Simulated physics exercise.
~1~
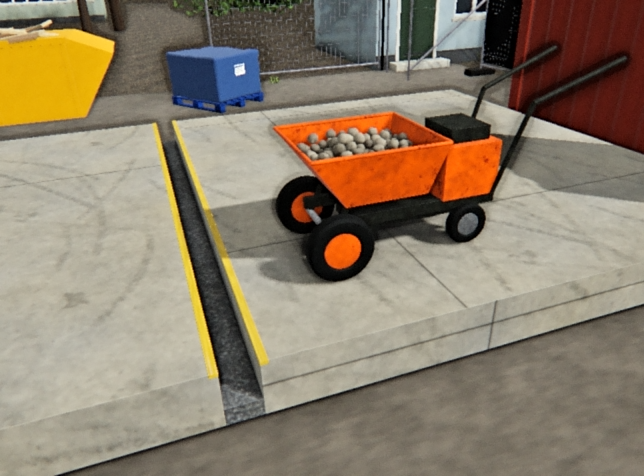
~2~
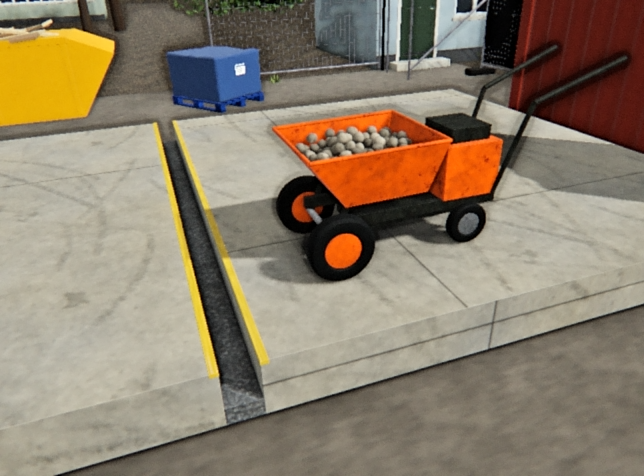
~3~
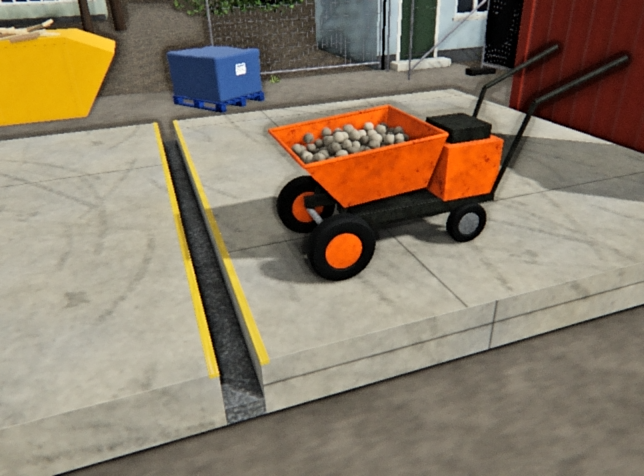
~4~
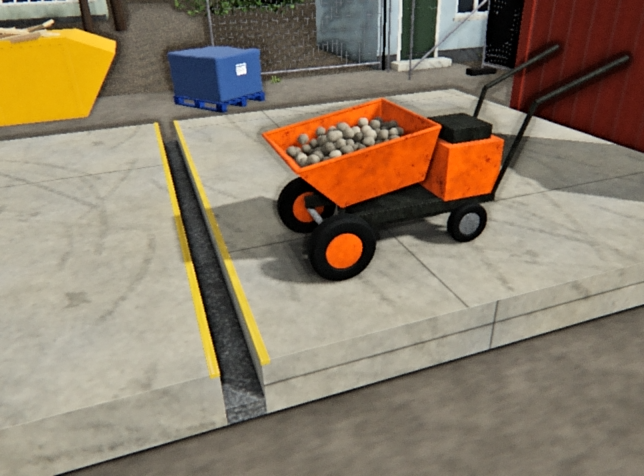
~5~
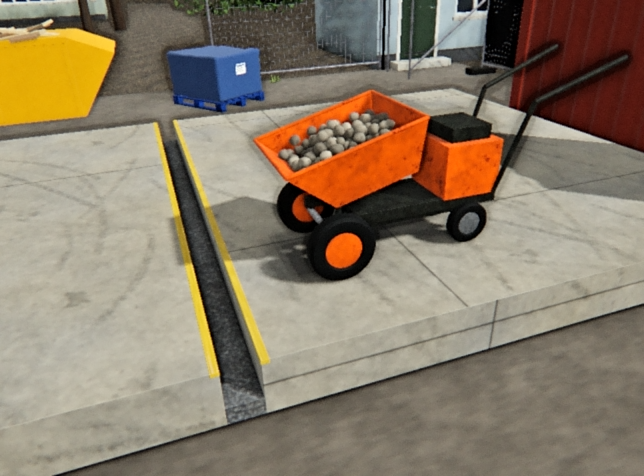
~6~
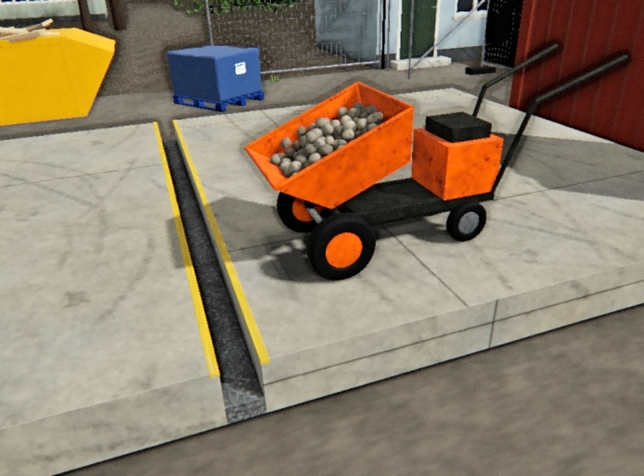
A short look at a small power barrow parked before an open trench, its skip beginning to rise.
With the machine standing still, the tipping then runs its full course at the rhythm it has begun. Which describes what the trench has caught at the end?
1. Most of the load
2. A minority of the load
1, most of the load.
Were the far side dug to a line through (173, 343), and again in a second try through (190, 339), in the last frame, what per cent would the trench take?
100 %, 90 %.
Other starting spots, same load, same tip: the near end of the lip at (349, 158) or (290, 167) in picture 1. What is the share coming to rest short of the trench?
First try: Some 30 %; second try: 0 %.
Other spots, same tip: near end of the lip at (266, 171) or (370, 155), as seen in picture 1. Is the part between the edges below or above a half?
Well, the first try gives a smaller portion, and the second gives a smaller portion.
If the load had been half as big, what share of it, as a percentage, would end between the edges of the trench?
About 100 per cent.
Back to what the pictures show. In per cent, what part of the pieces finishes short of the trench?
Around 5 %.
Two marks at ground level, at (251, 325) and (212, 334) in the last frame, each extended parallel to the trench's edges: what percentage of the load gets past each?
I'd say some 90 in a hundred, and after that 20 in a hundred.
Soon, skip tipped steeply; all in the skip.
A while on, skip tipped right over; about two thirds in the skip; a stray few short of the trench; about a quarter in or heaped over the trench; a stray few beyond it; a stray few falling.
Towards the end, skip tipped right over; a small part in the skip; a small part short of the trench; about two thirds in or heaped over the trench; about a quarter beyond it.
Finally, skip tipped right over; a small part in the skip; a small part short of the trench; about two thirds in or heaped over the trench; about a quarter beyond it.
